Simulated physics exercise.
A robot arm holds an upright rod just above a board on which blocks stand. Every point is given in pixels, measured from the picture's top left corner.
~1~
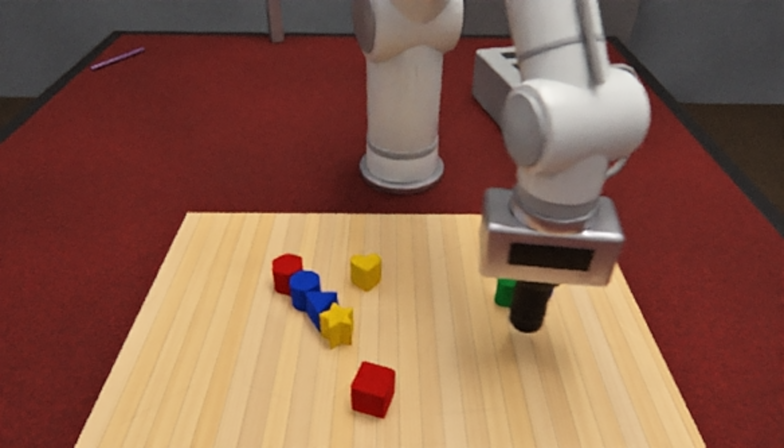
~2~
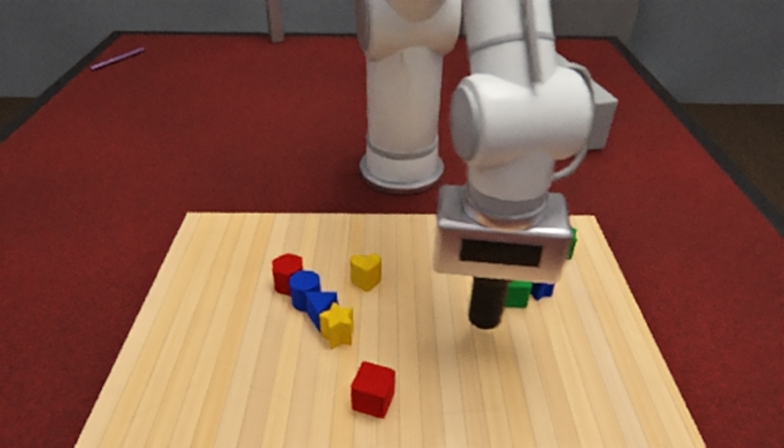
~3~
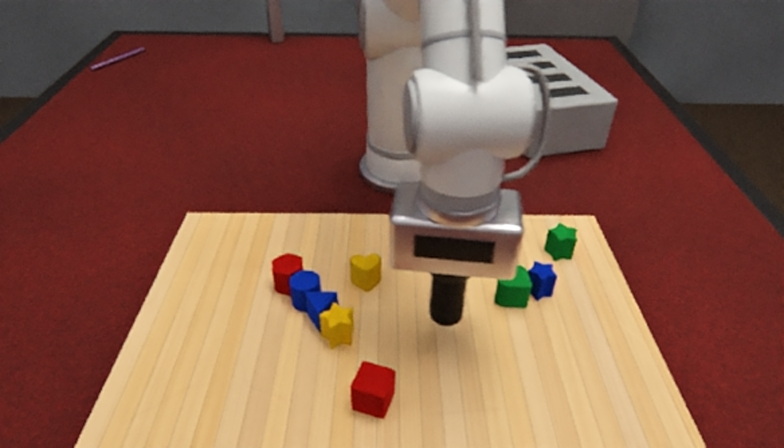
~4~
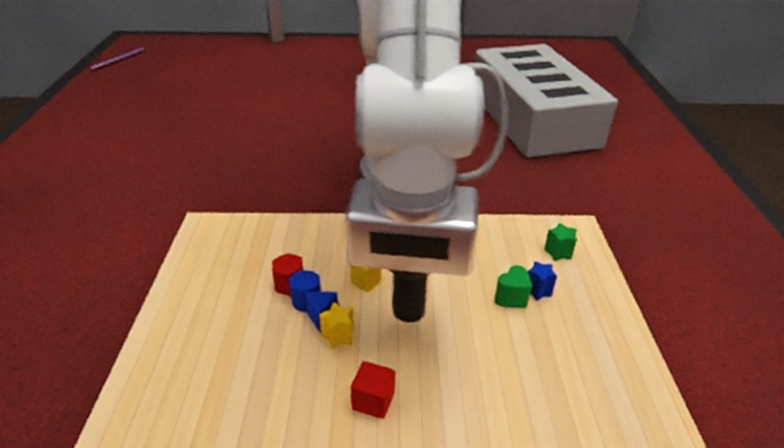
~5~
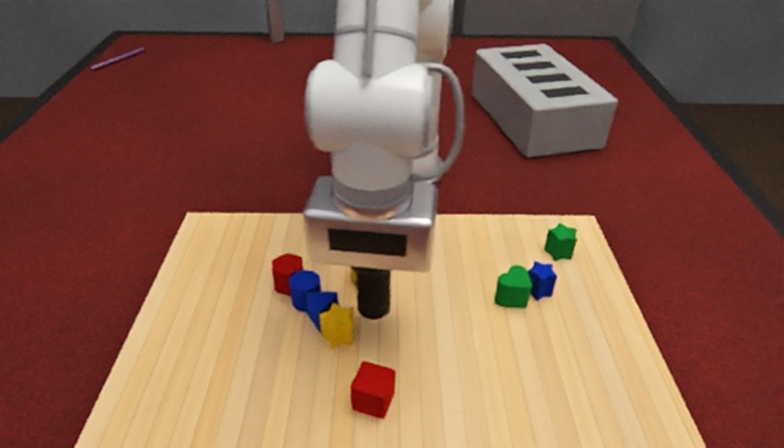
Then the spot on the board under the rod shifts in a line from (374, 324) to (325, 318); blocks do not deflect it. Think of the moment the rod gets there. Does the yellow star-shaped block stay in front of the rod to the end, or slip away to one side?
The yellow star-shaped block slips off.
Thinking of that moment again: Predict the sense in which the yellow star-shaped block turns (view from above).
It swings round anticlockwise.
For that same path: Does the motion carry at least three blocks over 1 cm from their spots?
It seems not.
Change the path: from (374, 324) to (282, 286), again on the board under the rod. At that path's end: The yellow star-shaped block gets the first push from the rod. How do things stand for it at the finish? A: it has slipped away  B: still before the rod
A.
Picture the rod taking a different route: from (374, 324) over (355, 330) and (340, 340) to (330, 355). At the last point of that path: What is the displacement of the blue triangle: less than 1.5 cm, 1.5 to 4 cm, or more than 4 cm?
Range: Under 1.5 cm.
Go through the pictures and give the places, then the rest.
In the first frame, lower end of the rod at (525, 322), tops of blocks, blue cylinder at (305, 279), blue triangle at (321, 298), yellow star-shaped block at (337, 314).
In the second frame, rod at (484, 318), blocks as before.
In the third frame, rod at (446, 315), blocks as before.
In the fourth frame, rod at (409, 311), blocks as before.
In the fifth frame, rod at (374, 308), blue cylinder at (305, 279), blue triangle at (321, 298), yellow star-shaped block at (337, 314).
What follows on the original path. Halfway along, rod at (348, 305); blue triangle at (311, 302), turned 30° clockwise; yellow star-shaped block at (325, 319), turned 30° anticlockwise.
At the end, rod at (324, 302); blue cylinder not moved; blue triangle at (288, 303), turned 15° clockwise; yellow star-shaped block at (316, 318), turned 80° anticlockwise.
